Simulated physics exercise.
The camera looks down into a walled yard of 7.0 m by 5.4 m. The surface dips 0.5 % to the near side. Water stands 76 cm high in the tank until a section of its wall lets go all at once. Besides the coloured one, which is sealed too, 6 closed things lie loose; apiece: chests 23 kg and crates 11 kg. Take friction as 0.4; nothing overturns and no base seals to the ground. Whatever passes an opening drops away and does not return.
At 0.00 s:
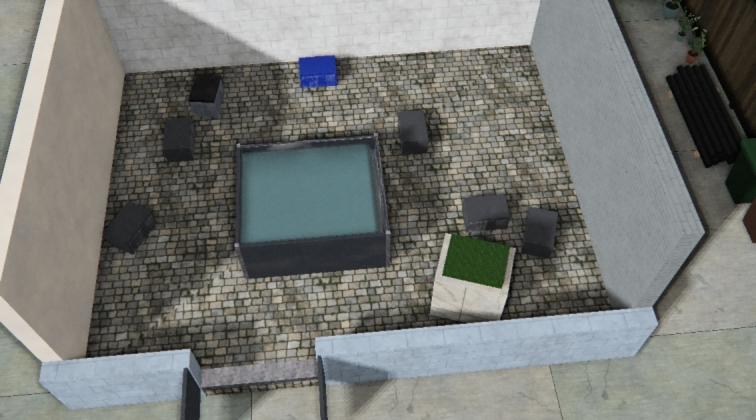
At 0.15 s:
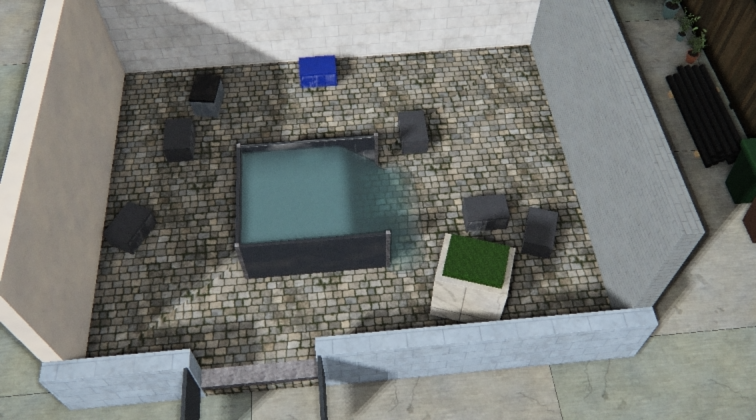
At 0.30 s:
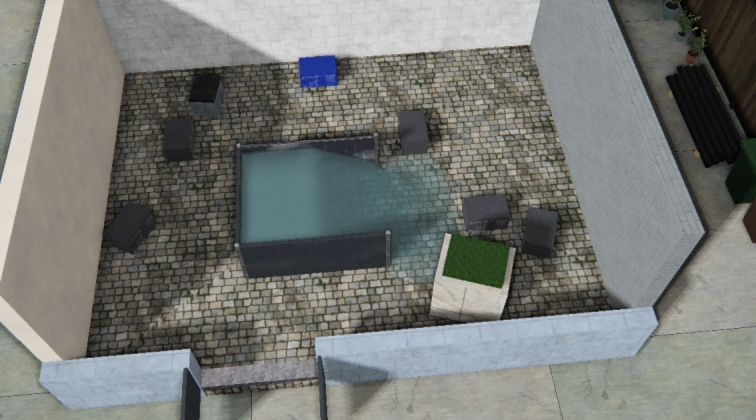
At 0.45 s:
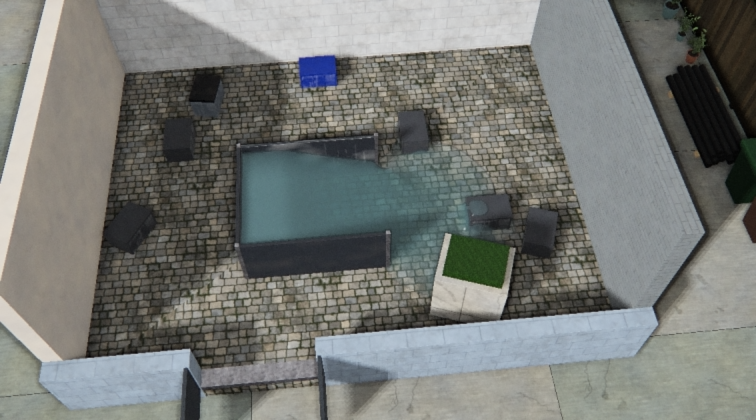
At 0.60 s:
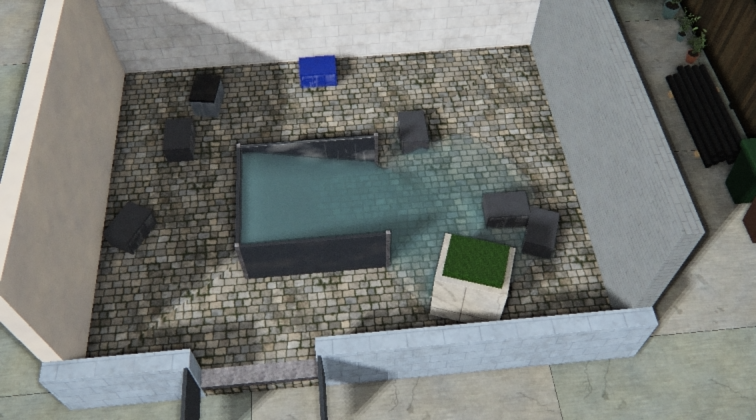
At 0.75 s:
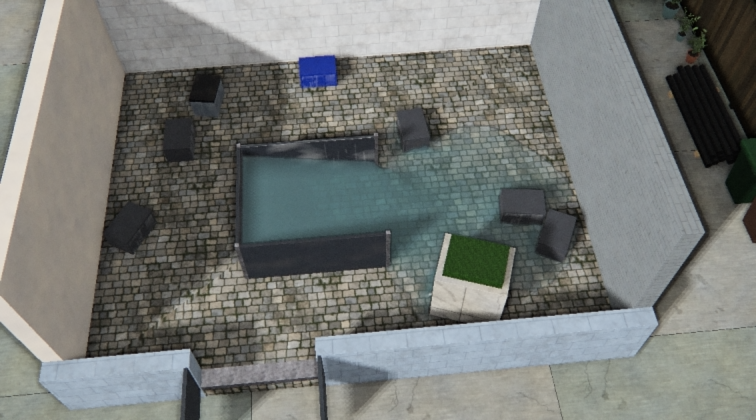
Water poured out through the open right side of a raised pool in a walled, stone-paved yard, spreading across the ground, then pushed two dark boxes near a grass-topped block to the right.
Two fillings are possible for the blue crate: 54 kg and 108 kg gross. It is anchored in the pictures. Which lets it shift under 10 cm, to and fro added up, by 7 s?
For it, the smaller load will do.
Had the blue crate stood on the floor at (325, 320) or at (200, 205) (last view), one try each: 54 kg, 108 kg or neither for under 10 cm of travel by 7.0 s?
In that order: The smaller is enough; either load holds.
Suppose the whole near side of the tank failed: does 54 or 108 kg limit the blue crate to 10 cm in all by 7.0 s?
In that case the lower weight is enough.
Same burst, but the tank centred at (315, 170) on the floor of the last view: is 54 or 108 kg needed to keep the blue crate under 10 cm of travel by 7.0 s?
Then the lower weight is enough.
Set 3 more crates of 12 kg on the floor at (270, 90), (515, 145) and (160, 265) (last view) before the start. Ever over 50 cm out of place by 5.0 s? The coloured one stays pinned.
In that order: Under, more, short of it.
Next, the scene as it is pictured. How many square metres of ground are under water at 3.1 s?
Roughly 21 m2.
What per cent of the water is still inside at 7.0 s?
Some 98 per cent remains.
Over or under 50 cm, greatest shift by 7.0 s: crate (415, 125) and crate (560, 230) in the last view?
In turn: Past it, more.
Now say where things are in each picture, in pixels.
The first picture shows the blue crate at (317, 65) rests on the ground; water covers 2.9 m2; 0 of 7 have shifted.
The second picture shows the blue crate at (317, 65) rests on the ground; 4.0 m2 under water; 0 of 7 have shifted.
The third picture shows the blue crate at (317, 65), on the bottom; 5.2 m2 under water; 0 of 7 have shifted.
The fourth picture shows the blue crate at (317, 65) rests on the ground; water covers 6.6 m2; 0 of 7 have shifted.
The fifth picture shows the blue crate at (317, 65), on the bottom; water covers 7.9 m2; 1 of 7 have shifted.
The sixth picture shows the blue crate at (317, 65) rests on the ground; water covers 9.3 m2; 2 of 7 have shifted.
After 1.4 s the blue crate would be 0 cm from its start with 54 kg and 0 cm from its start with 108 kg; 0 cm of water round it then.
After 3.1 s the blue crate would be 0 cm from its start with 54 kg and 0 cm from its start with 108 kg; 0 cm of water round it then.
After 4.9 s the blue crate would be 0 cm from its start with 54 kg and 0 cm from its start with 108 kg; 8 cm of water round it then.
After 7.0 s the blue crate would be 0 cm from its start with 54 kg and 0 cm from its start with 108 kg; 8 cm of water round it then.
